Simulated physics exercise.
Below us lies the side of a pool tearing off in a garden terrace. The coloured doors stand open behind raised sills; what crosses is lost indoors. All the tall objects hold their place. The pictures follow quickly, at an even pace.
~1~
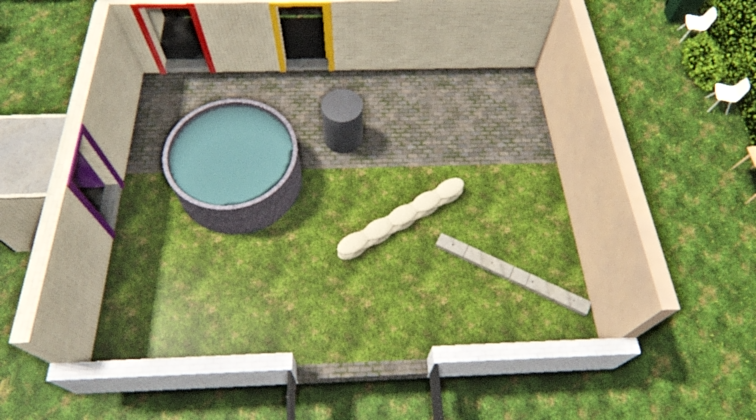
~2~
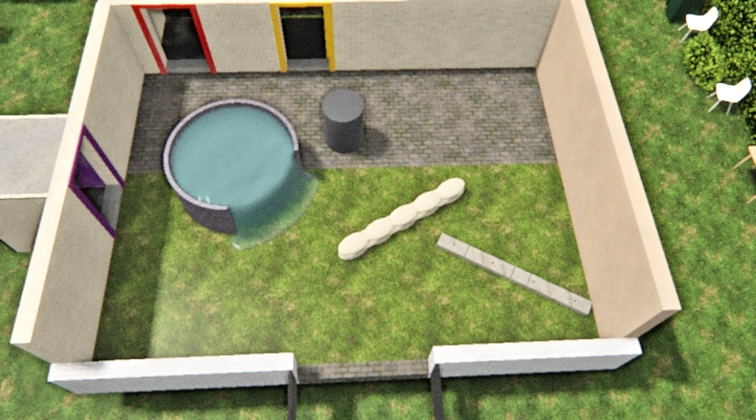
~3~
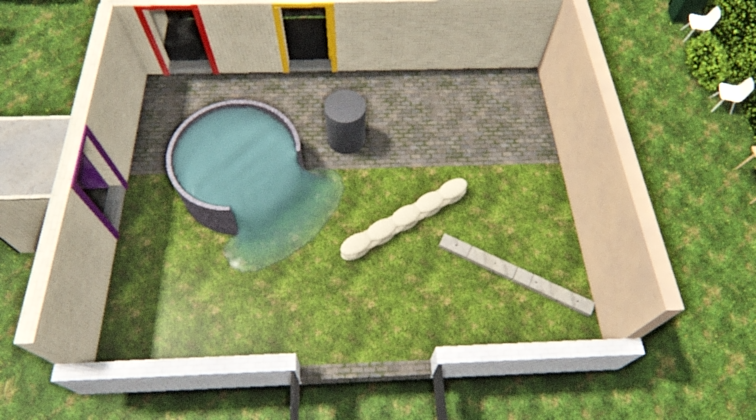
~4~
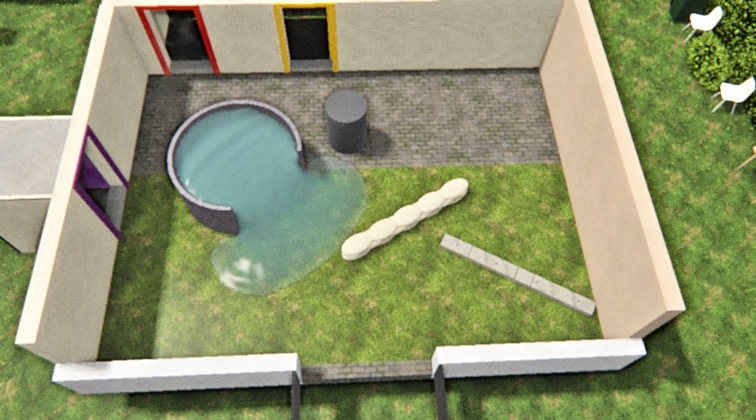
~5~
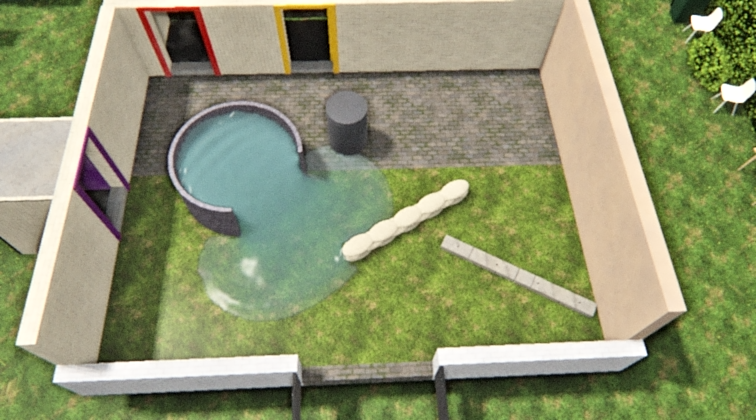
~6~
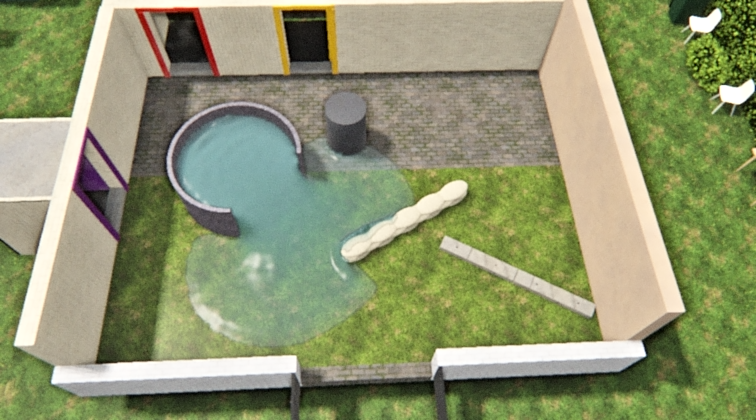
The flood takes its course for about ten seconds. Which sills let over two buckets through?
The purple door admits no more than that; the red door admits no more than that; the yellow door admits no more than that.
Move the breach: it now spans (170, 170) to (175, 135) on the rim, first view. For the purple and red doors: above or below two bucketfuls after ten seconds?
Purple door takes more, red door lets more in.
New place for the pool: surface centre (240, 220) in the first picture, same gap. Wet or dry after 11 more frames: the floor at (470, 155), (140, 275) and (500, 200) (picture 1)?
As listed: Dry, dry, no water.
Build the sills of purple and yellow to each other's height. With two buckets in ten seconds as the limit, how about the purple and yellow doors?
Then: Purple door keeps below it, yellow door holds.
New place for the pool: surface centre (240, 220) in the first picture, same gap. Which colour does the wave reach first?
First comes the purple-painted one.
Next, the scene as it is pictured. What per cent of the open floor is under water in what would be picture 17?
Roughly 45 per cent.
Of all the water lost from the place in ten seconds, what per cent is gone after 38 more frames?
Close to 90 %.
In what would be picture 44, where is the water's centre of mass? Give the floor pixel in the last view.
Around (367, 204).
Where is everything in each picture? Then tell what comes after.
The first frame shows the pool at (232, 154) is whole and still.
In the second frame, the front is at (310, 175), out from the gap at (279, 207).
In the third frame, water pours out at (282, 208) and has run to (335, 175).
In the fourth frame, water pours out at (283, 209) and has run to (358, 175).
In the fifth frame, the front is at (384, 183), out from the gap at (284, 211).
In the sixth frame, water pours out at (283, 212) and has run to (410, 200).
A moment on, water covers 30 % of the floor; the purple door not reached, the red door not reached, the yellow door not reached.
Next, water covers 45 % of the floor; the purple door not reached, the red door not reached, the yellow door not reached.
Then, water covers 65 % of the floor; the purple door not reached, the red door not reached, the yellow door not reached.
Later, water covers 80 % of the floor; the purple door wet at the sill, nothing in, the red door not reached, the yellow door wet at the sill, nothing in.
In the end, water covers 95 % of the floor; the purple door wet at the sill, nothing in, the red door wet at the sill, nothing in, the yellow door wet at the sill, nothing in.
